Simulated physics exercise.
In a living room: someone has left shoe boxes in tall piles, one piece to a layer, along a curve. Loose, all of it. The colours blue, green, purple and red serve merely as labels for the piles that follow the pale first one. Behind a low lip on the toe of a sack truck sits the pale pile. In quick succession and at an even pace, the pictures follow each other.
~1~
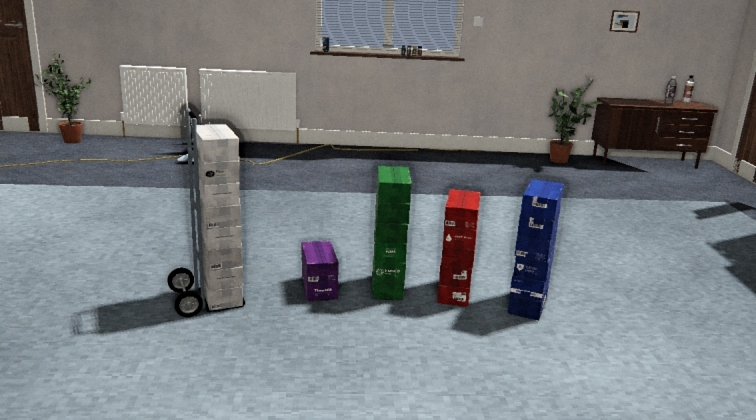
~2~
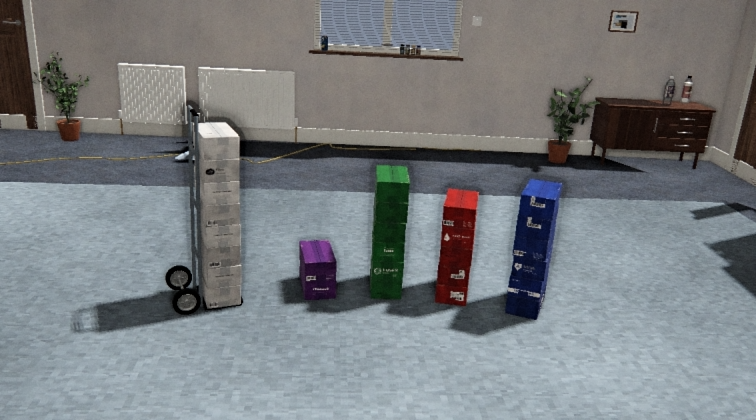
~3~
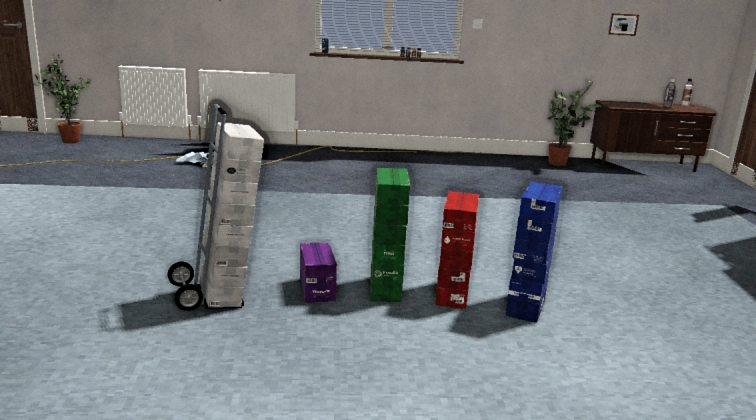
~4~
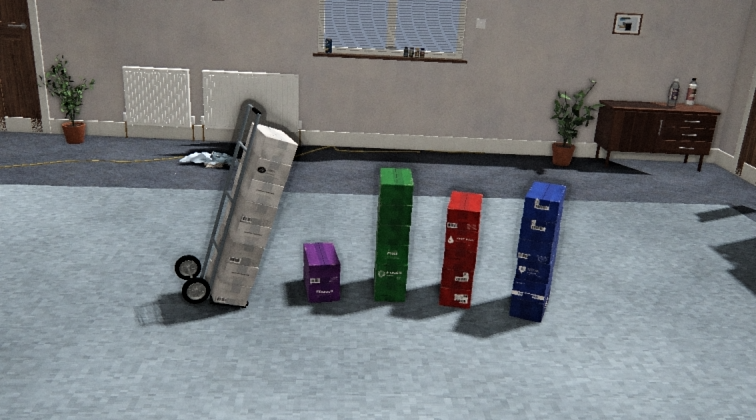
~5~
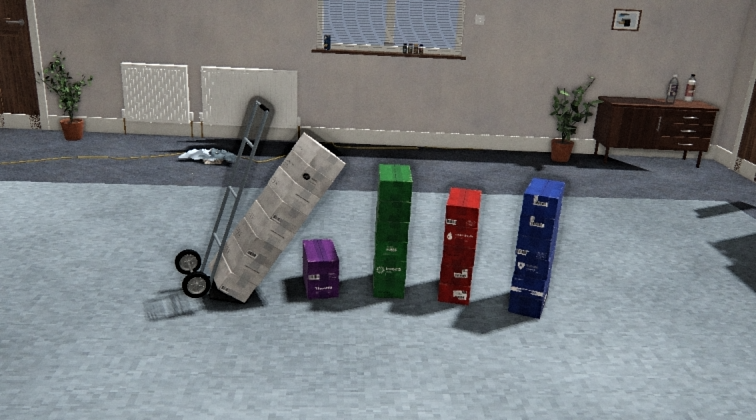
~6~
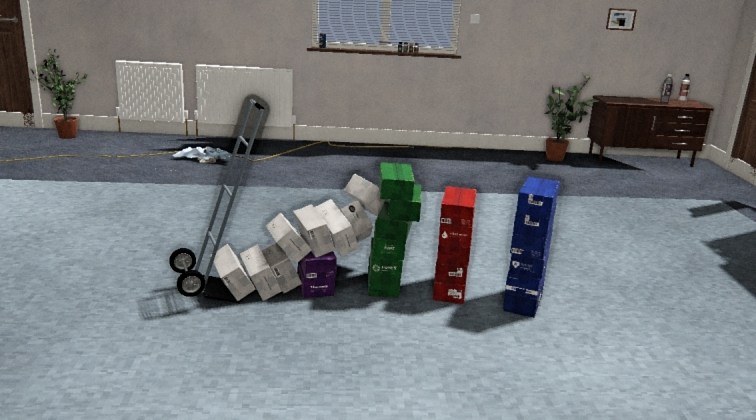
In a living room with grey carpet, a window, radiators and potted plants, seen from slightly above by a nearly still camera, piles of boxes stand in a row. A pale pile on a sack truck is at left, then a low purple one and taller green, red and blue ones. The truck rocks rightward, and the pale pile leans, separates from its frame and bends apart over the purple pile, shifting the green pile's upper boxes.
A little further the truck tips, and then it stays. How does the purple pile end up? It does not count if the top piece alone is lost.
The purple pile remains upright.
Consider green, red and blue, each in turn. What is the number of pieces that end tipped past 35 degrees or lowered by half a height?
Pieces down at the end - green: 0, red: 0, blue: 0.
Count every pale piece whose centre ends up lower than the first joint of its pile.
Pale pieces: 5.
Soon after the last picture, 8 of the pale pile down; none of the 2 purple boxes down (0 of 19 in all colours); top purple box shifted a little; top green box shifted half its height.
A little later, 8 of the pale pile down; none of the 2 purple boxes down (0 of 19 in all colours); top purple box shifted a little; top green box leaning barely.
Later still, 8 of the pale pile down; none of the 2 purple boxes down (0 of 19 in all colours); top purple box shifted a little; top green box leaning a little.
After that, 8 of the pale pile down; none of the 2 purple boxes down (0 of 19 in all colours); top purple box shifted a little; top green box leaning clearly.
At rest, 7 of the pale pile down; none of the 2 purple boxes down (0 of 19 in all colours); top purple box shifted a little; top green box leaning clearly. As the last picture would show them, middles, top purple box near (318, 257), top green box near (438, 188).
